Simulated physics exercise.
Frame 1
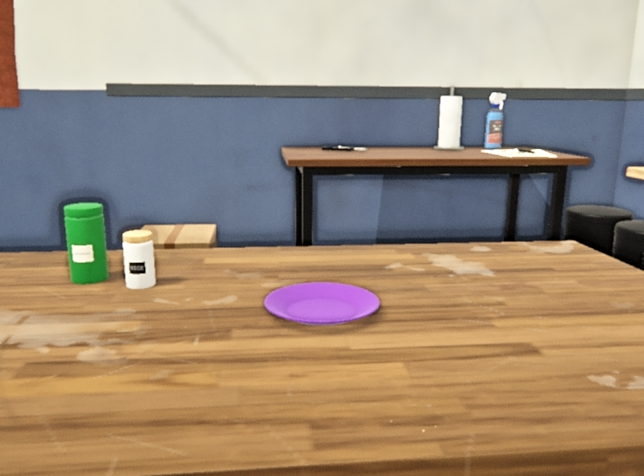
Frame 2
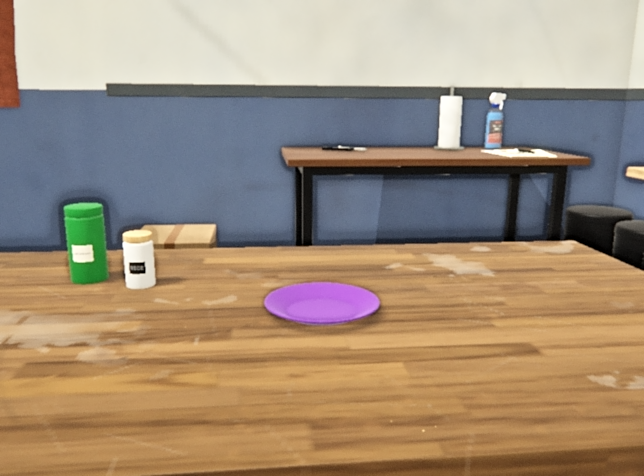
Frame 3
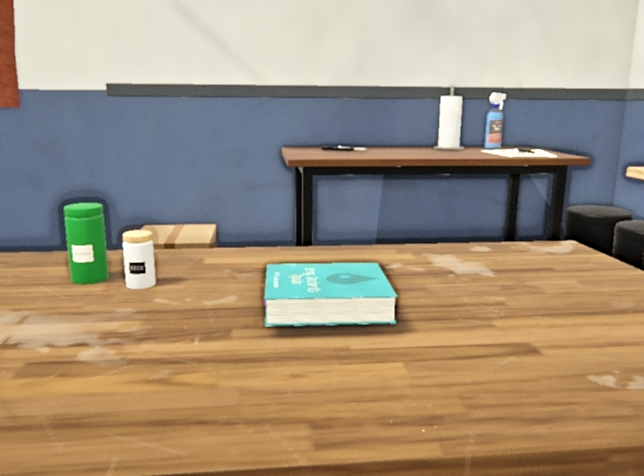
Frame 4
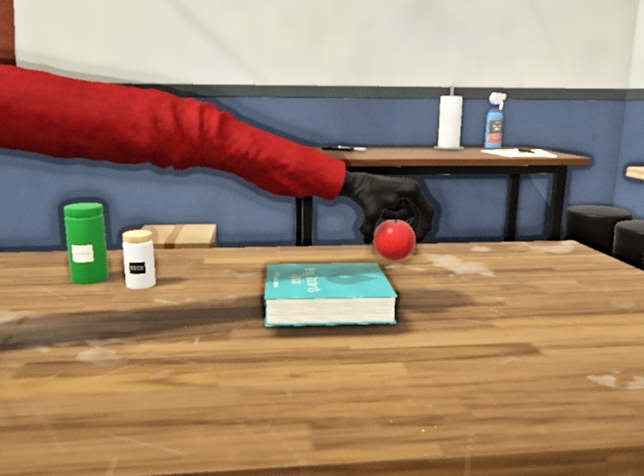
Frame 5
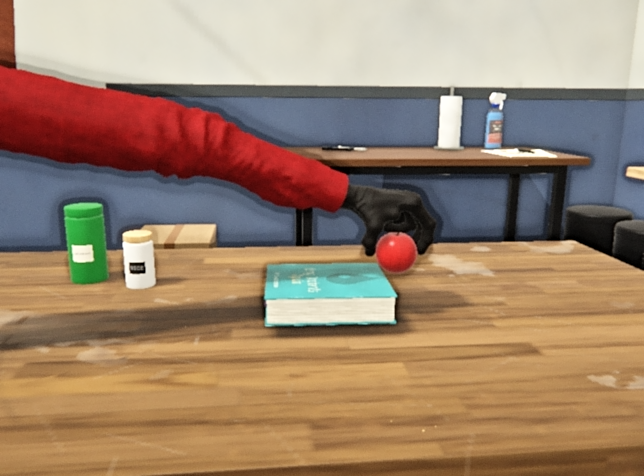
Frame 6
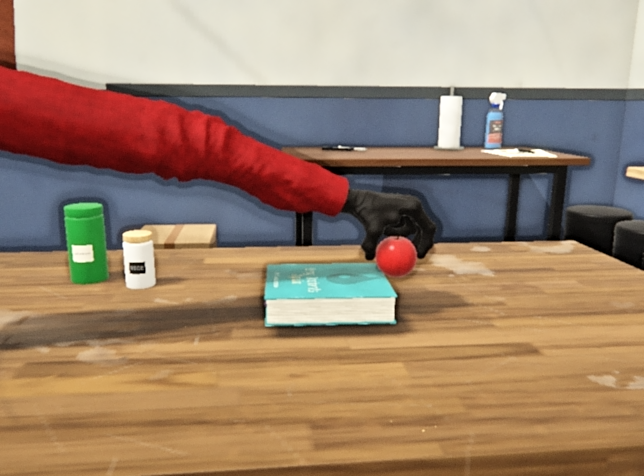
A red-sleeved arm lowers a red apple beside a teal book covering the purple plate's spot.
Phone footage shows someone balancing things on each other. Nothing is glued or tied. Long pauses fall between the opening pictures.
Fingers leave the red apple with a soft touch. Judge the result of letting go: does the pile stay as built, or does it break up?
It is going to lose a part.
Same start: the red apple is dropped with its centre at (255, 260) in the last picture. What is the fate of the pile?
Result: Pile toppled.
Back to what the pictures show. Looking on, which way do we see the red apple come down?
Toward the right-hand side.
Then, 0.20 s on from there, red apple now fallen.
Then, 0.30 s on from there, things are still on the move.
Then, 0.80 s on from there, nothing new.
Then, 2.20 s on from there, red apple resting near (422, 295).
In the end, fallen, red apple; the other 4 unmoved. At the end, from the last picture's camera, red apple near (422, 295). The pile loses its balance.
